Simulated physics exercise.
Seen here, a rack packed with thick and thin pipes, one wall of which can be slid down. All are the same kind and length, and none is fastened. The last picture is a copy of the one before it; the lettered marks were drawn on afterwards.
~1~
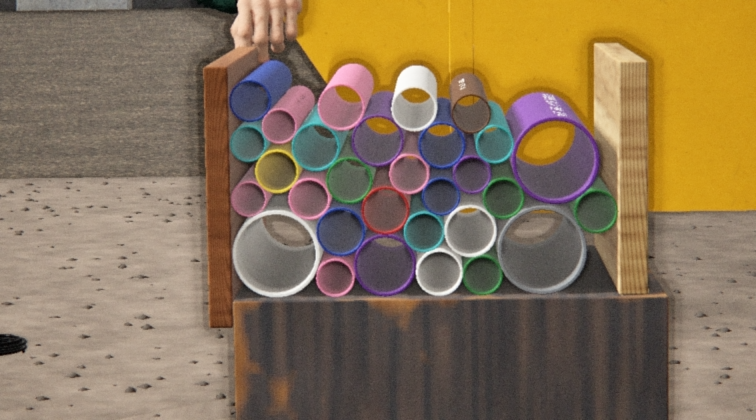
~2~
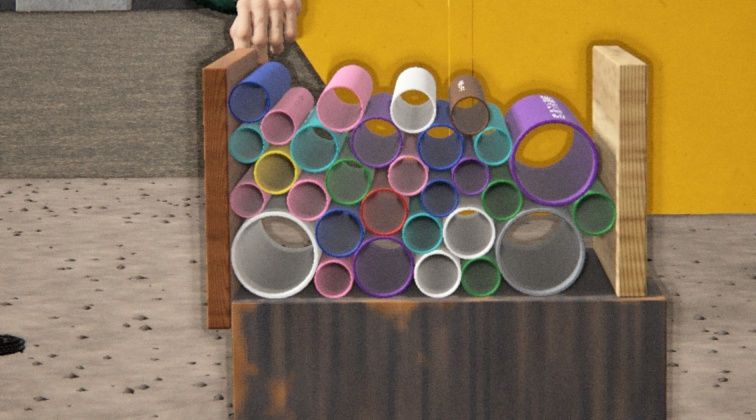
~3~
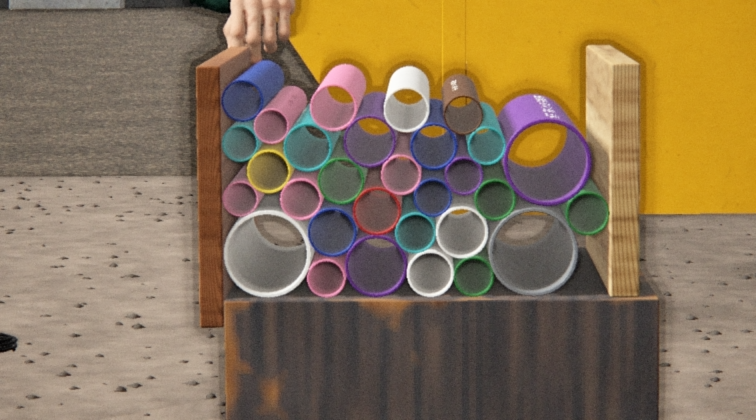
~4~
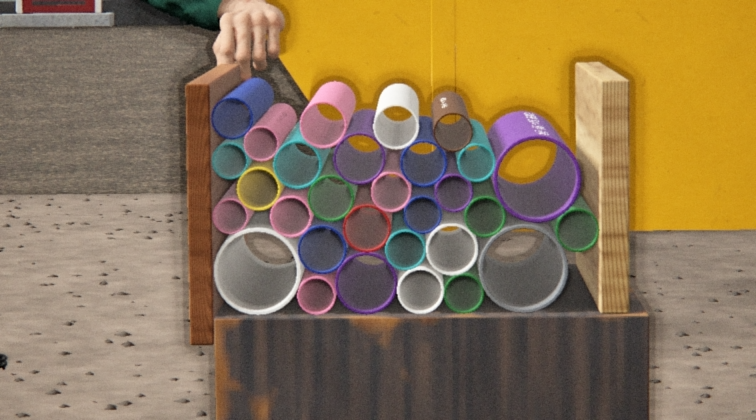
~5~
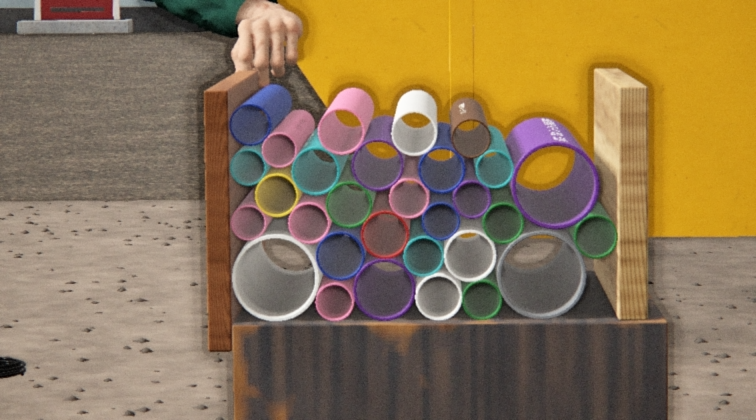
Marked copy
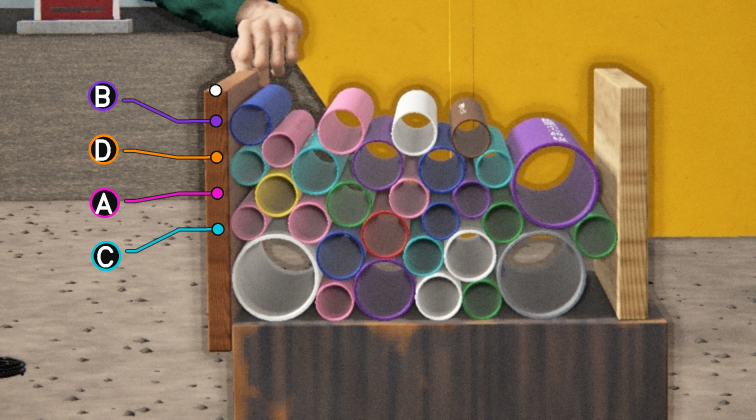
The whole view shifts slightly left, then down and back right, while colourful thick and thin pipes stay stacked between two upright boards on a dark block, and a hand stays at the top of the left board.
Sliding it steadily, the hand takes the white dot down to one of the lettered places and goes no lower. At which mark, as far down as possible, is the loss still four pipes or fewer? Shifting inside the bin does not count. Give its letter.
Lower it to C and no more.
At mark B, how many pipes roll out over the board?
The count is none.
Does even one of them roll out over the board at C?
Yes.
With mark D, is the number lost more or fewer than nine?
Fewer than nine.
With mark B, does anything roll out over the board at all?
At B: No.
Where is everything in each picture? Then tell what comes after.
Side board (238, 173); a white pipe (276, 253); a grey pipe (543, 250), in the first picture.
A grey pipe (541, 253); a pink pipe (248, 200), in the second picture.
A blue pipe (432, 197); a turquoise pipe (241, 143), in the third picture.
A turquoise pipe (476, 163); side board (219, 191), in the fourth picture.
A white pipe (276, 277); a grey pipe (542, 275); a pink pipe (249, 222), in the fifth picture.
On the marked copy, A at (217, 193); B at (216, 121); C at (218, 230); D at (217, 157); the white dot at (215, 90).
With C. Early on, top of the board (230, 156).
Further on, top of the board (231, 228).
At the end, top of the board (231, 228), three out over the board.
As for the rest, A one out over the board; B none out over the board; D one out over the board.
